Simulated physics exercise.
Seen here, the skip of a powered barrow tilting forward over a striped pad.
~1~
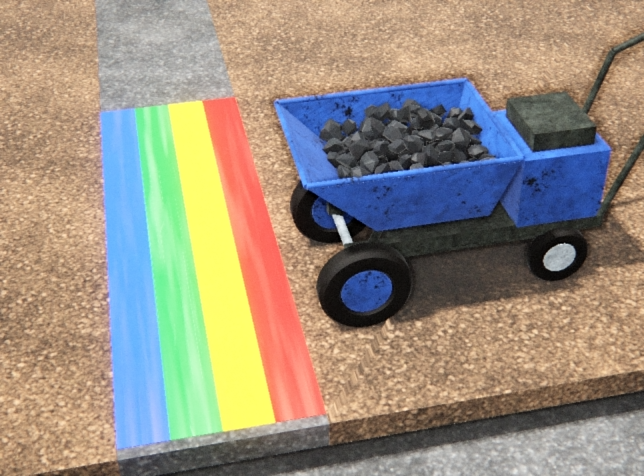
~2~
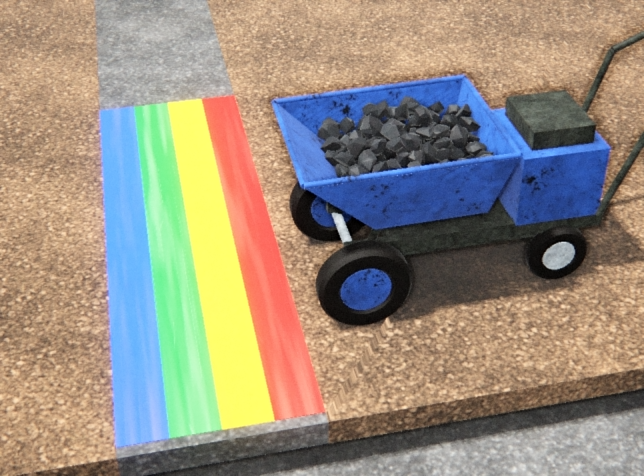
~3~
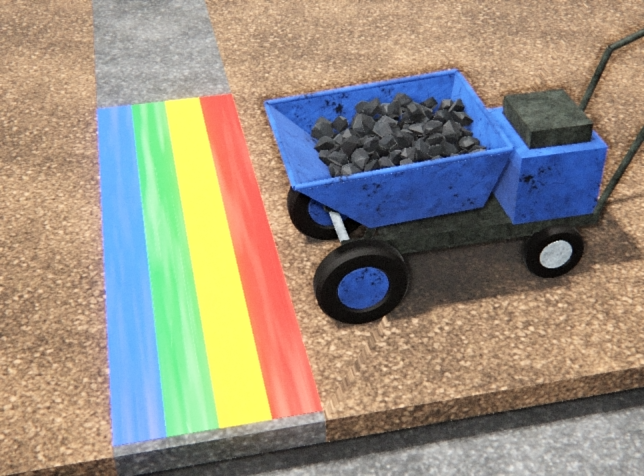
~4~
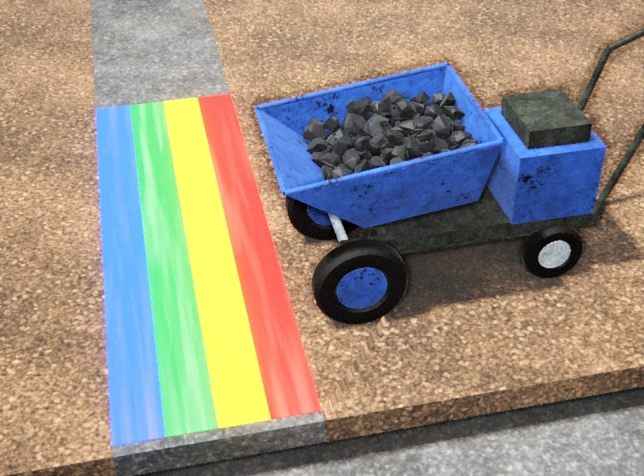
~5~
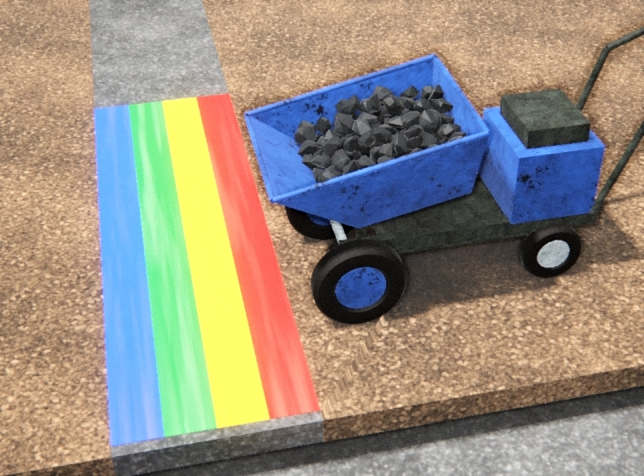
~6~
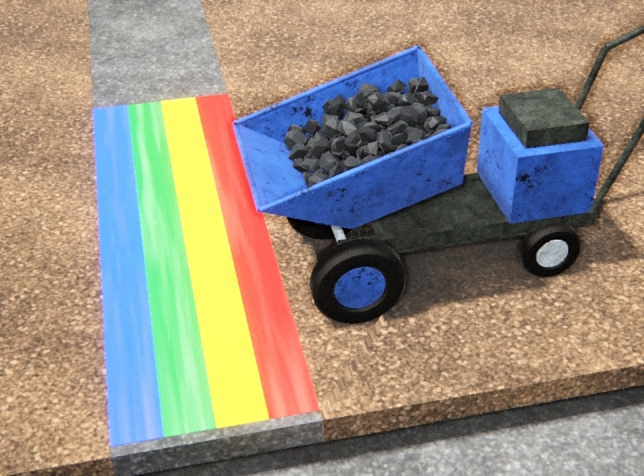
We see a blue barrow loaded with dark lumps standing to the right of a pad striped blue, green, yellow and red; its skip starts level, then gradually tilts forward to the left, with the lumps still inside.
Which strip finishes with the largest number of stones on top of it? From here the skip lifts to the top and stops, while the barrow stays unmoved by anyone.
The green strip.
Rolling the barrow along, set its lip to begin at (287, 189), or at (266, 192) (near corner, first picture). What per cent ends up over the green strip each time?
You'd get around 30 in a hundred, then 20 in a hundred.
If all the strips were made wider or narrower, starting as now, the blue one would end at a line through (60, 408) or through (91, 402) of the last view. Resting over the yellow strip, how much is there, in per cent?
Shares: Close to 20 %; close to 10 %.
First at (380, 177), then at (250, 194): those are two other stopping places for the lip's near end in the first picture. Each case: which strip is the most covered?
Well, from the first place it would be the yellow strip, and from the second blue.
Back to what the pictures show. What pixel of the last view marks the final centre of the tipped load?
Close to (155, 298).
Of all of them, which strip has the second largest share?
The runner-up: The blue strip.
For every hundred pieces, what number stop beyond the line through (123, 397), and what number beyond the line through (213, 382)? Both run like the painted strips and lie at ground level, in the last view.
I reckon some 20 per cent and some 70 per cent.
Shortly afterwards, skip tipped steeply; the whole lot in the skip.
Next, skip tipped right over; the bulk in the skip; only a few over the yellow strip; near a quarter over the green strip; only a few over the blue strip; only a few falling.
Some moments later, skip tipped right over; near a quarter in the skip; a little over the yellow strip; near a third over the green strip; near a quarter over the blue strip; a little off the paint.
In the end, skip tipped right over; near a quarter in the skip; none at all over the red strip; a little over the yellow strip; near a third over the green strip; near a quarter over the blue strip; a little off the paint.
